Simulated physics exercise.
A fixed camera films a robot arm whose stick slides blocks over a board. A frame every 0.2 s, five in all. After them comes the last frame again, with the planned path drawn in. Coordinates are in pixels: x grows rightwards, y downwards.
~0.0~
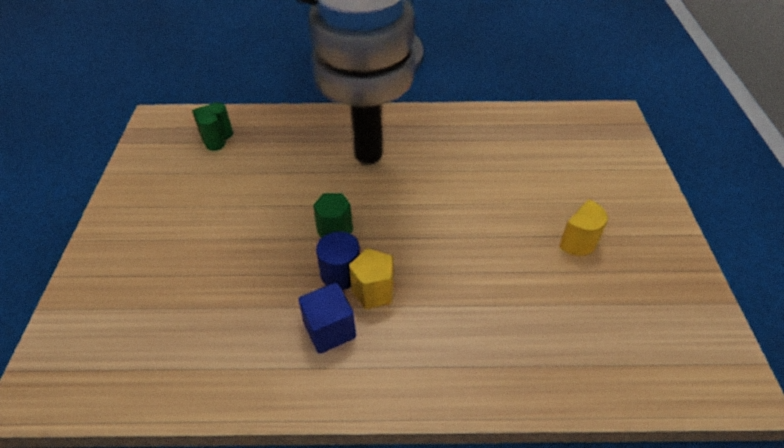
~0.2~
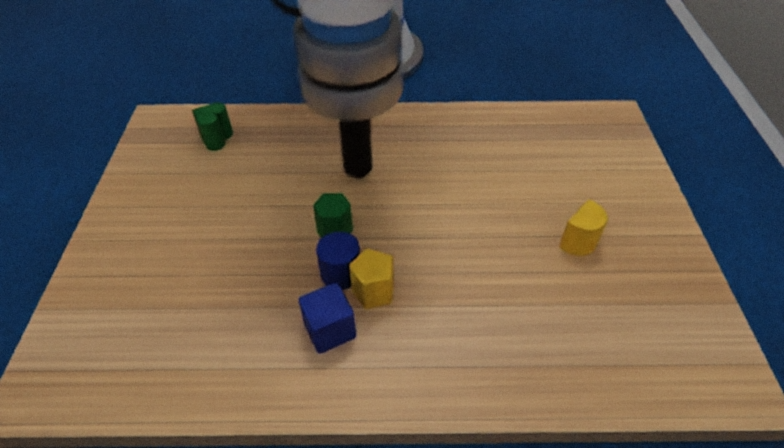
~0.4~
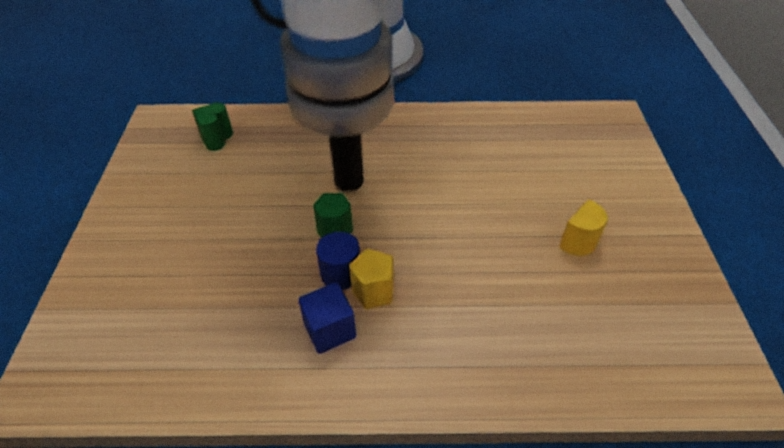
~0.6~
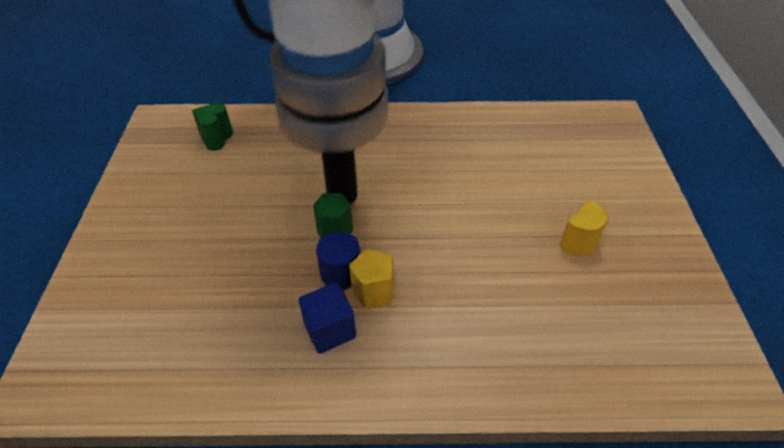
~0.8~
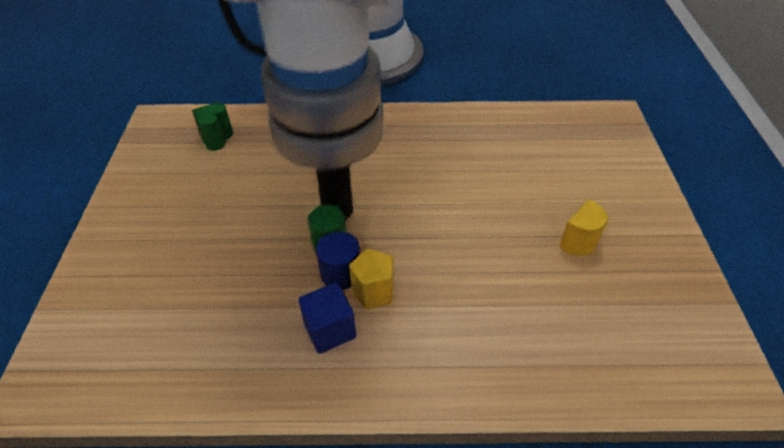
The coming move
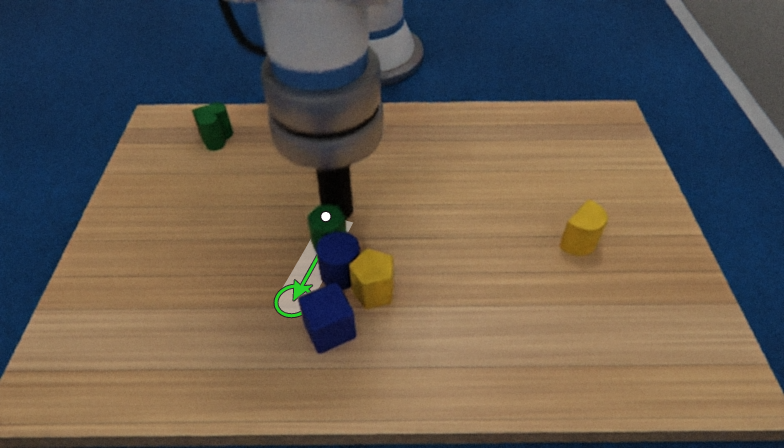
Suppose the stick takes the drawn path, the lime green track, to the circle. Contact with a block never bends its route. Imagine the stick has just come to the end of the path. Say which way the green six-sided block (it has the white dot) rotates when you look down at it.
Its rotation is clockwise.
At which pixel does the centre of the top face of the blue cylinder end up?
Put as a pixel place, it's (329, 279).
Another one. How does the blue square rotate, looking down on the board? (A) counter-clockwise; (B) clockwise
Answer: B.
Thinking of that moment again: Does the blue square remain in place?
No.
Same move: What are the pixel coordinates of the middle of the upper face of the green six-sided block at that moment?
For the centre of its top, I'd go with (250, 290).
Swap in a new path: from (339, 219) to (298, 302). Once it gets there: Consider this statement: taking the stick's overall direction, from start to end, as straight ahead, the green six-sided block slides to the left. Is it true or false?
False
The line goes from (339, 219) directly to (294, 301); the dot is on the green six-sided block.
The first path, step by step. One third of the way, stick (323, 239); green six-sided block (300, 243), turned 25° clockwise; blue cylinder (328, 266).
Two thirds of the way, stick (308, 265); blue square (327, 309), turned 10° clockwise; green six-sided block (275, 266), turned 40° clockwise; blue cylinder (327, 271).
At the end, stick (292, 294); blue square (333, 319), turned 35° clockwise; green six-sided block (250, 290), turned 70° clockwise; blue cylinder (329, 279); yellow pentagon unmoved.
